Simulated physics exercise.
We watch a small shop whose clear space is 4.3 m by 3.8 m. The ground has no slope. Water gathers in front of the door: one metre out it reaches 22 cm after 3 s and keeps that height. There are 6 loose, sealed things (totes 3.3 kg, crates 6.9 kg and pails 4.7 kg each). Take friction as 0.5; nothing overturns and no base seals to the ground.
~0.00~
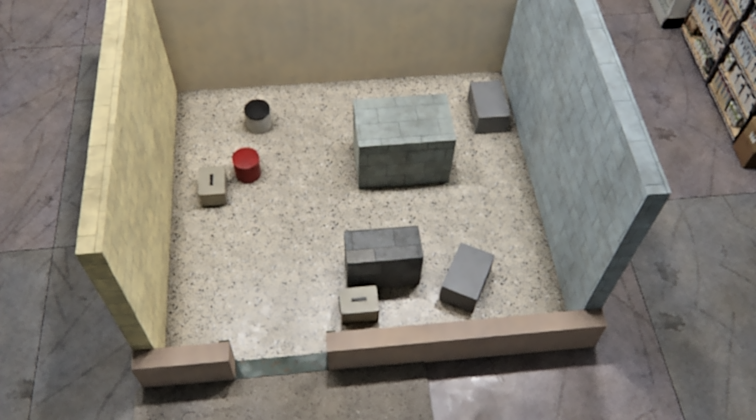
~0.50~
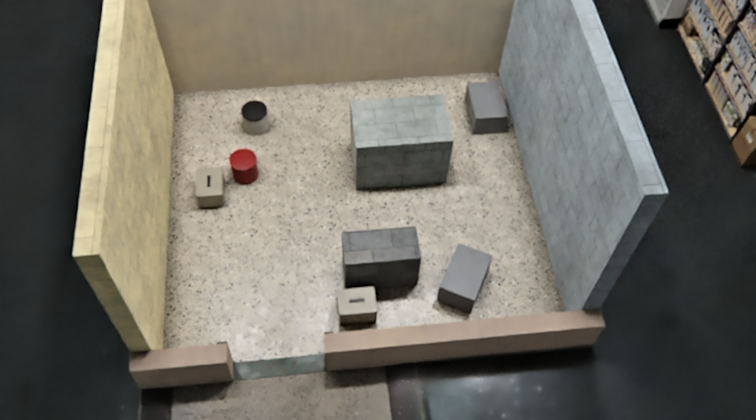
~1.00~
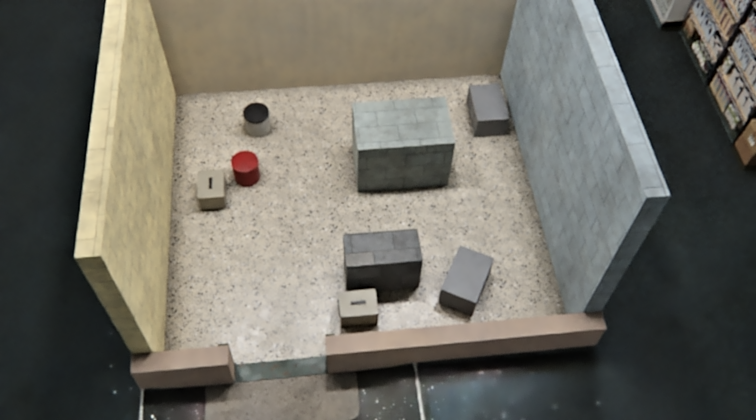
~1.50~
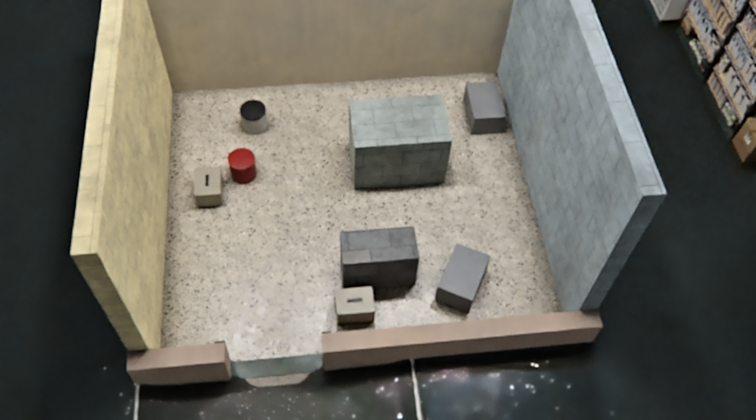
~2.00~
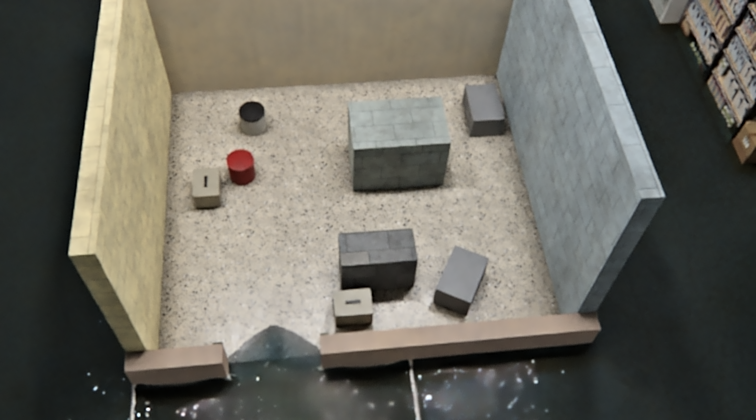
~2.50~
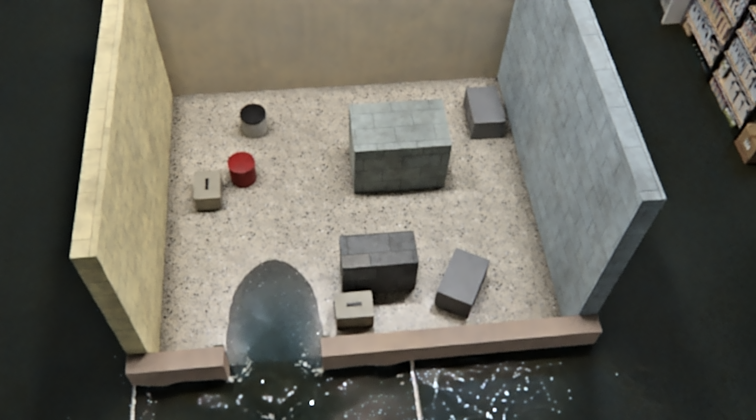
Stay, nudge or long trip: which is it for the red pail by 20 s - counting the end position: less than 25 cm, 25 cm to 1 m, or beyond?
Red pail ends far away.
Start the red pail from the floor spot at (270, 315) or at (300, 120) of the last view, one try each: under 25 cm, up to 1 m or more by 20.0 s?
In turn: It gets carried off; it travels far.
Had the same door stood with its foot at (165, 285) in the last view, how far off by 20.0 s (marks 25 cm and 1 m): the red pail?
In that case the red pail moves a short way.
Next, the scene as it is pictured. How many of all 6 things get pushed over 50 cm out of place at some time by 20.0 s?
That makes 6.
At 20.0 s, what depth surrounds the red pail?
About 17 cm.
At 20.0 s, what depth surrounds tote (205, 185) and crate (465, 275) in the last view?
About 18 and 13 cm.
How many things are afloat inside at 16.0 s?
At that moment 6.
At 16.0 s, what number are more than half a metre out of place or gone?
By then 6.
After 4.0 s the red pail is near (242, 158), 0.1 m from its start, aground; 0 afloat.
After 9.0 s the red pail is near (265, 113), 0.8 m from its start, afloat; 4 afloat.
After 16.0 s the red pail is near (495, 138), 3.0 m from its start, afloat; 6 afloat.
After 20.0 s the red pail is near (413, 314), 2.8 m from its start, afloat; 6 afloat.
